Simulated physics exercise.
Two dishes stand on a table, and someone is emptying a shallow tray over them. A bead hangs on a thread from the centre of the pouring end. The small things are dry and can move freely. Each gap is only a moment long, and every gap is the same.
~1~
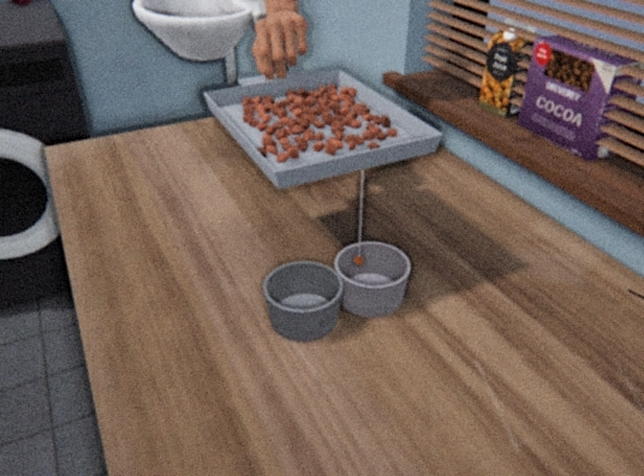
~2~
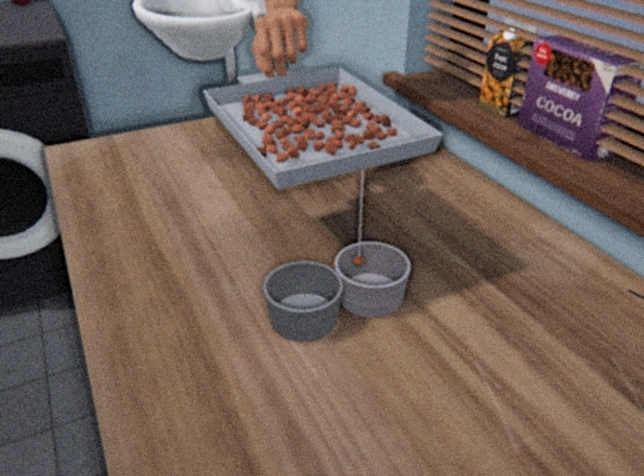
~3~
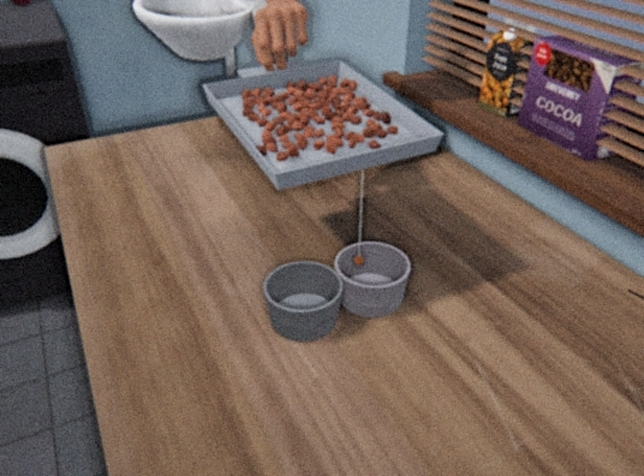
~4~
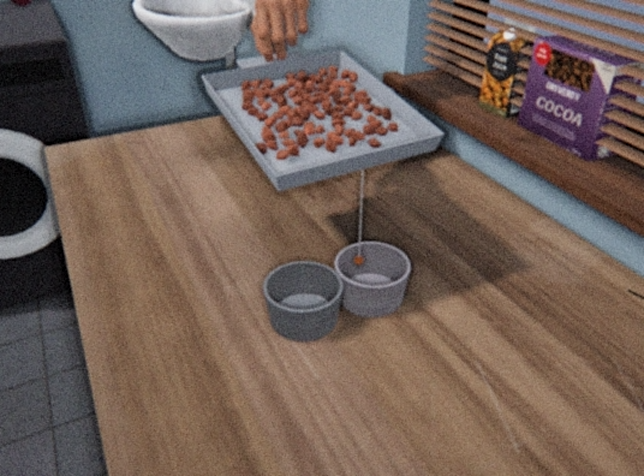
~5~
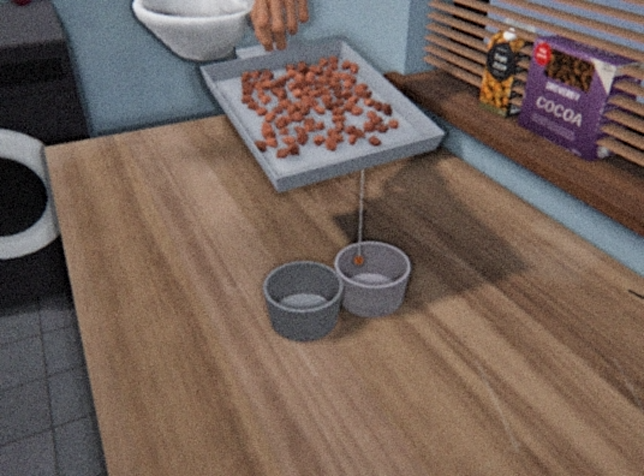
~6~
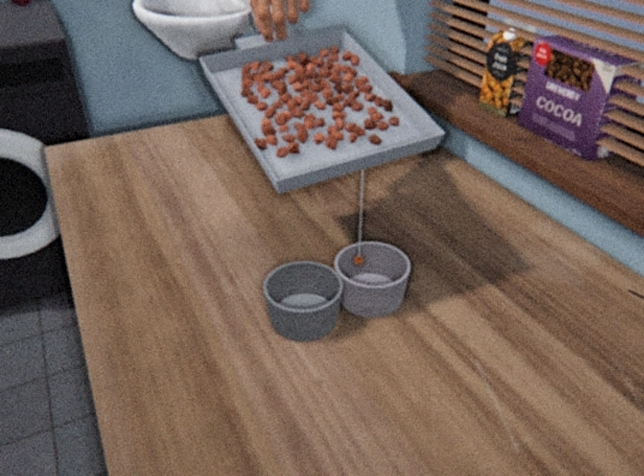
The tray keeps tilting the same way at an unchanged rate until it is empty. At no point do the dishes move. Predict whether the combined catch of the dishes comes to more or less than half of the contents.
Most is lost.
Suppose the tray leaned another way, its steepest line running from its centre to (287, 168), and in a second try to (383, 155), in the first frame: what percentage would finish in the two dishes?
First heading roughly 80 %, second roughly 0 %.
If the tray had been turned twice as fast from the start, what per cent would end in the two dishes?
It would be some 20 in a hundred.
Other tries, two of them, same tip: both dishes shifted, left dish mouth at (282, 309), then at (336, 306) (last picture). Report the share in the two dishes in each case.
First 60 per cent, second 60 per cent.
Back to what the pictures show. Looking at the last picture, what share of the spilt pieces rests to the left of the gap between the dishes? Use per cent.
I'd put it at around 30 per cent.
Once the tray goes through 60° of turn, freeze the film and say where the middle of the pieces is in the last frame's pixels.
Its middle sits at about pixel (333, 147).
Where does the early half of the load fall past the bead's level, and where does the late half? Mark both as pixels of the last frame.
The leading part at (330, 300), the rest of it at (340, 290).
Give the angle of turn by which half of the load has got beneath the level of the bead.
About 105 degrees.
Soon after the last picture, tray tipped steeply; nearly all on the tray; a small part in the air.
A little later, tray tipped past a quarter turn; about half on the tray; a stray few in the left dish; about a quarter outside both; about a quarter in the air.
Later still, tray tipped past a quarter turn; about a quarter in the left dish; most outside both.
At rest, tray tipped past a quarter turn; about a quarter in the left dish; none in the right dish; most outside both.
